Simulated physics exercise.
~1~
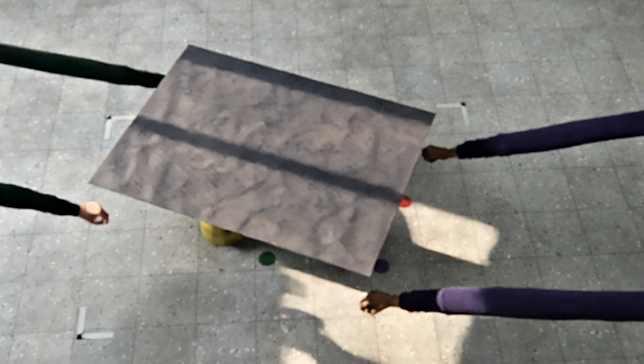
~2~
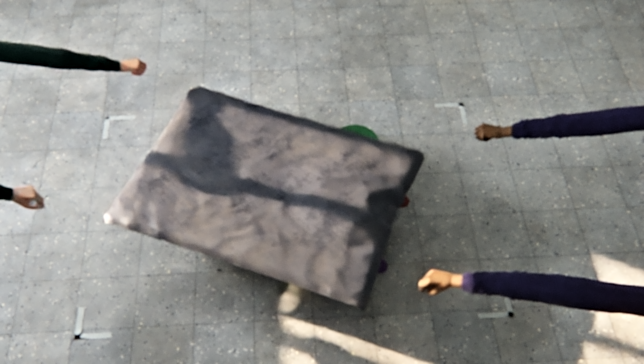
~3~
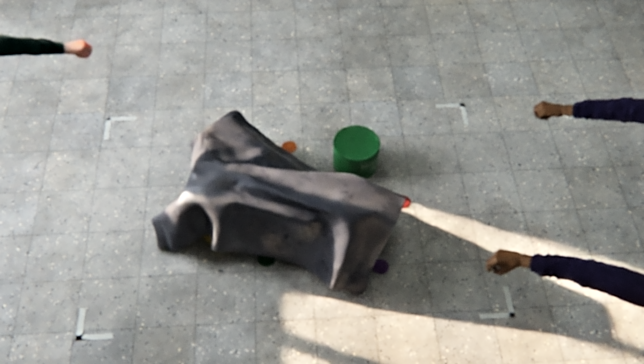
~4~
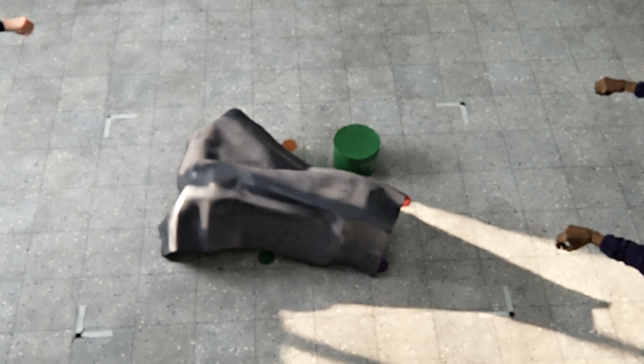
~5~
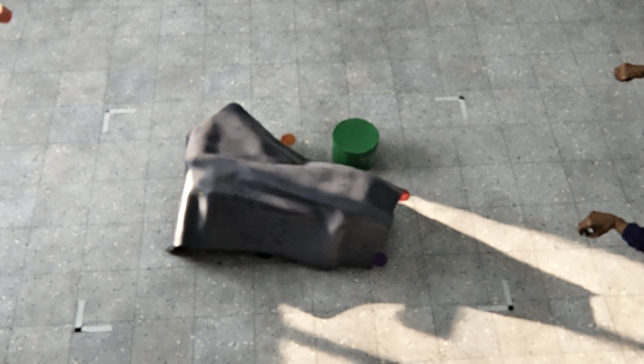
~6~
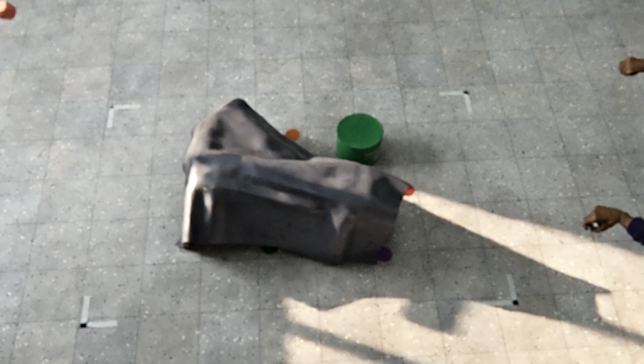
A big dark gray sheet held out by four hands was let go and dropped onto the tiled floor, crumpling over hidden objects and the green lid as the arms drew back, while a green container, the orange lid and the red disc stayed in view.
